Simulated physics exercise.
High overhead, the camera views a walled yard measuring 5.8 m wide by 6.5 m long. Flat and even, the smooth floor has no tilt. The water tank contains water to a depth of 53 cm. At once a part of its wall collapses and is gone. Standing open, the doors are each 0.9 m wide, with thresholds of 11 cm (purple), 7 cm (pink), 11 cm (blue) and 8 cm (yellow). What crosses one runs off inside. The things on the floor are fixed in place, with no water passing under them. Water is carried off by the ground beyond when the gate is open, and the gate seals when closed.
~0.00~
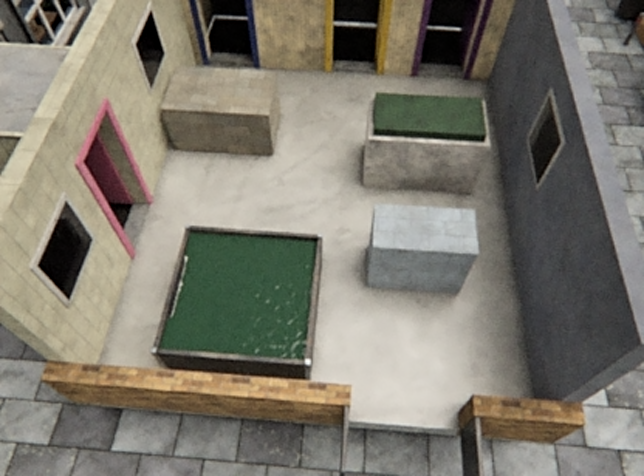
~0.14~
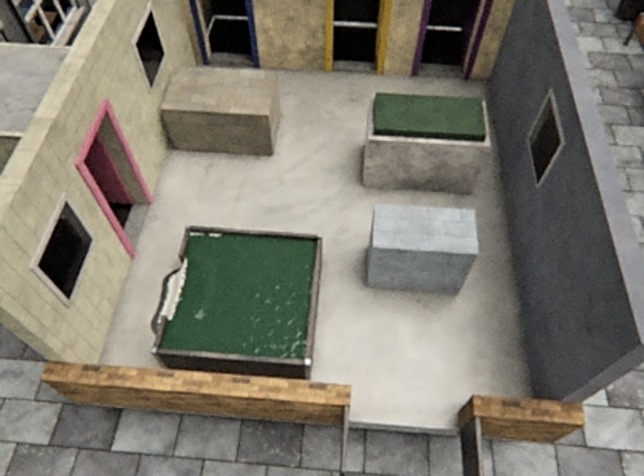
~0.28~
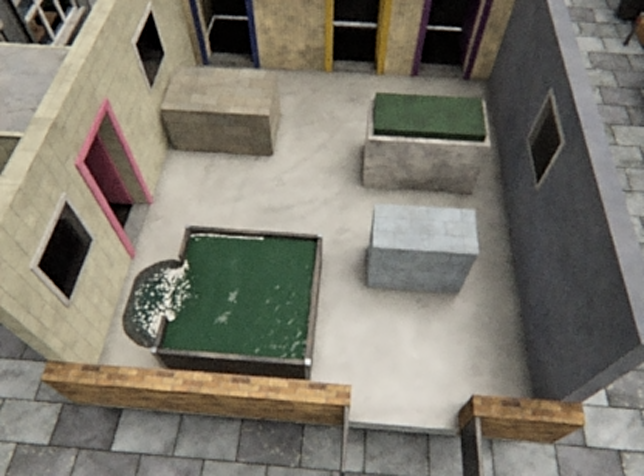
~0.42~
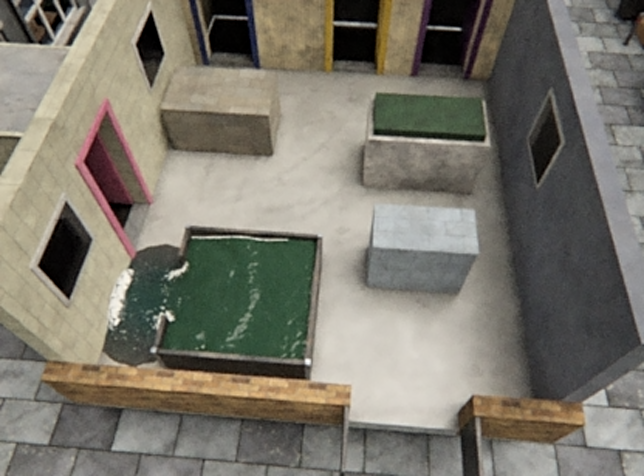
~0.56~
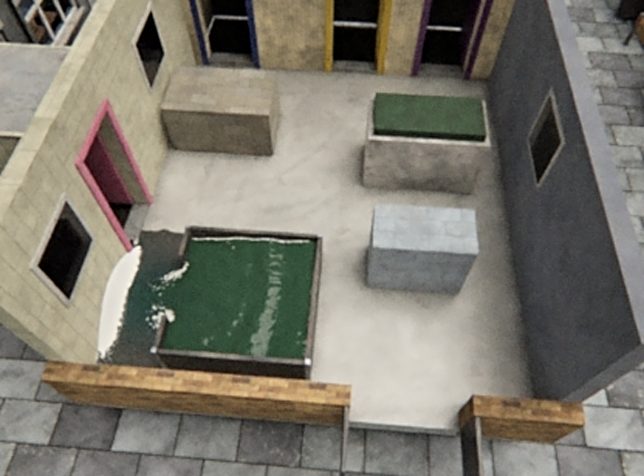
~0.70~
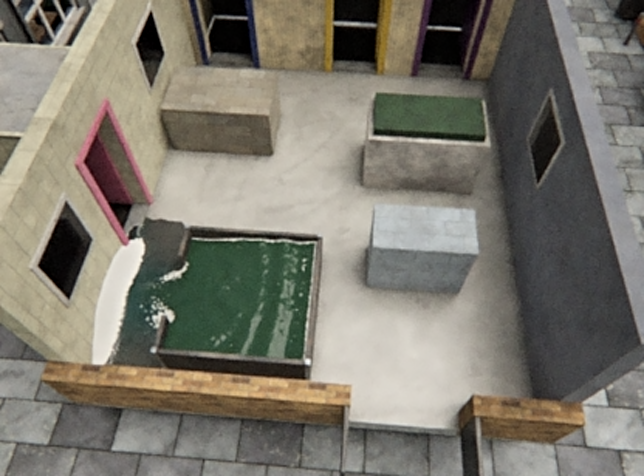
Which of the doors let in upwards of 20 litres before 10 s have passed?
One by one: Purple door: Short, pink door: Surplus, blue door: Short, yellow door: Short.
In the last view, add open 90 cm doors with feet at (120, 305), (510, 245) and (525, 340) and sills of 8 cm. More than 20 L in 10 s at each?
More, less, less.
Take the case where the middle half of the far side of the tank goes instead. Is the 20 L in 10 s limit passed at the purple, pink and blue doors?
In that case, purple door: Less than that, pink door: Less than that, blue door: Less than that.
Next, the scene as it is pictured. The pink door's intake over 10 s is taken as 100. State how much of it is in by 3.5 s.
It comes to about 60 per cent.
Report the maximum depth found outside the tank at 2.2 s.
Around 36 centimetres deep.
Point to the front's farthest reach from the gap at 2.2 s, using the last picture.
(187, 93).
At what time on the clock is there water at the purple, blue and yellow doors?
Arrival times: Purple 6.0 seconds, blue 3.2 seconds, yellow 5.5 seconds.
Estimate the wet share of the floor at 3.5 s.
Roughly 40 percent.
After 1.4 s water covers 10 % of the floor and is deepest (46 cm) near (93, 380); purple door not reached, pink door 13 cm at the sill, 3 L in, blue door not reached, yellow door not reached.
After 2.2 s water covers 20 % of the floor and is deepest (36 cm) near (97, 367); purple door not reached, pink door 12 cm at the sill, 16 L in, blue door not reached, yellow door not reached.
After 3.5 s water covers 40 % of the floor and is deepest (25 cm) near (121, 295); purple door not reached, pink door 11 cm at the sill, 31 L in, blue door 4 cm at the sill, 0 L in, yellow door not reached.
After 6.0 s water covers 70 % of the floor and is deepest (16 cm) near (133, 296); purple door 1 cm at the sill, 0 L in, pink door 8 cm at the sill, 47 L in, blue door 4 cm at the sill, 0 L in, yellow door 4 cm at the sill, 0 L in.
After 10.0 s water covers 90 % of the floor and is deepest (10 cm) near (93, 380); purple door 7 cm at the sill, 0 L in, pink door 6 cm at the sill, 52 L in, blue door 2 cm at the sill, 0 L in, yellow door 4 cm at the sill, 0 L in.
